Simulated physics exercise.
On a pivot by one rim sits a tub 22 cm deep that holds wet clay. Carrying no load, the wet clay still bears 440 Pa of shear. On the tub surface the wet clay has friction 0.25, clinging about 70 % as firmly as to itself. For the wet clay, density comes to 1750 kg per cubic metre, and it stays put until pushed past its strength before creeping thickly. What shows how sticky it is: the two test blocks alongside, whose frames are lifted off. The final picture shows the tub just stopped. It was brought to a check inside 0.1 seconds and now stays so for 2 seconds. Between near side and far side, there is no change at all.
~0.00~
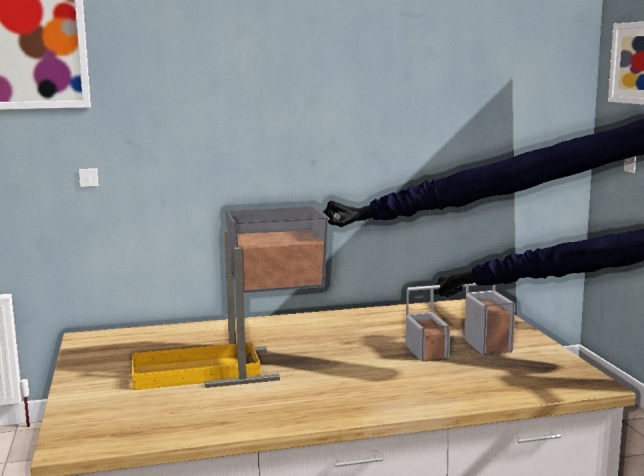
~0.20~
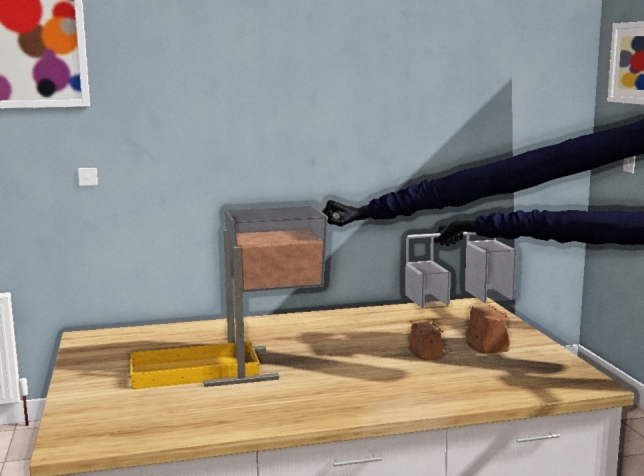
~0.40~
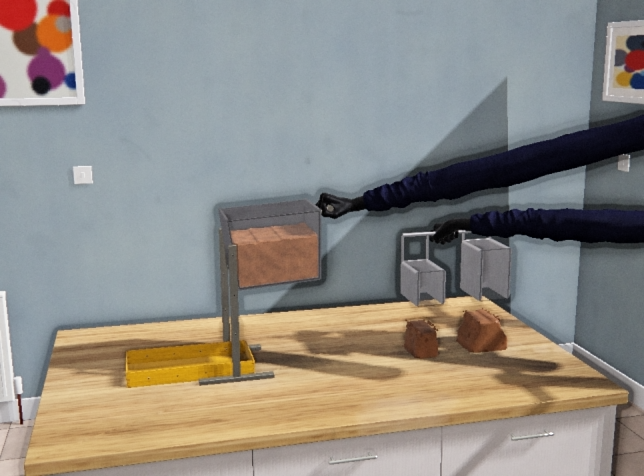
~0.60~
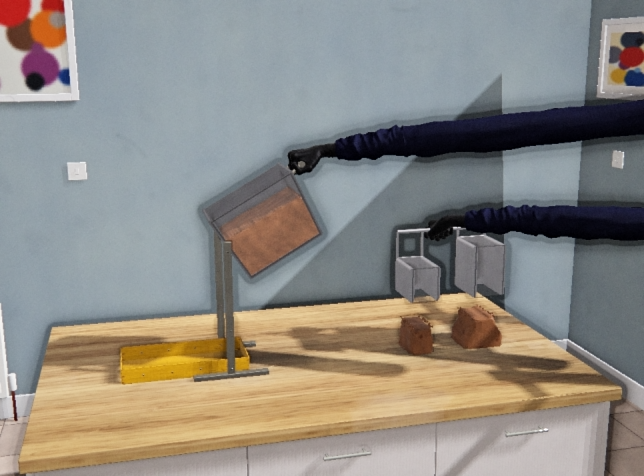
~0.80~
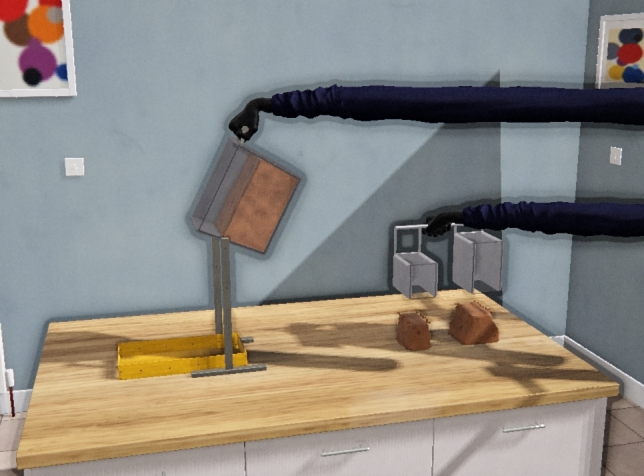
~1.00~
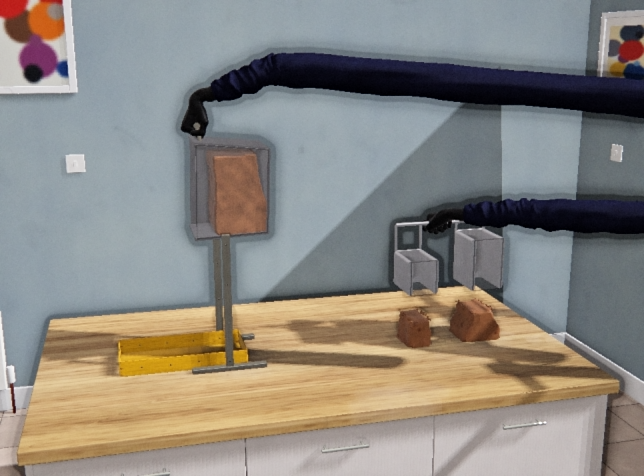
At first, a clear tub of reddish-brown clay sits level on a stand while gloved hands lift two small open holders off clay blocks, and the larger block slumps a little. Then the upper hand swings the tub up and leftward until it stands on its side, the clay still inside.
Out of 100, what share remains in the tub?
51 out of 100.
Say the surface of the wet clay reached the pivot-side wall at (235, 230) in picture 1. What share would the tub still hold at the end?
Result: Approx. 40 % remaining in tub.
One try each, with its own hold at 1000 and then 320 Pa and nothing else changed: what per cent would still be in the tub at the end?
The answers, in order, are 55 % and 50 %.
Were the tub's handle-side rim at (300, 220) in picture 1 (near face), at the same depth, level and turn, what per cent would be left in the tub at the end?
Close to 75 per cent would still be in the tub.
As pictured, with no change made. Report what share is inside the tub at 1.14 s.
Around 90 per cent.
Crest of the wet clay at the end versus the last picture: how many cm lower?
14 cm or so.
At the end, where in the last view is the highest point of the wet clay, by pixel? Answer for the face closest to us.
I'd say it peaks at roughly (253, 199) in the last picture.
By 1.14 s, the tub is at 88 degrees and holds 92 %.
By 1.31 s, the tub is at 88 degrees and holds 56 %.
By 1.48 s, the tub is at 88 degrees and holds 52 %.
By 1.65 s, the tub is at 88 degrees and holds 52 %.
By 3.00 s, at the end, the tub is at 88 degrees and holds 51 %.
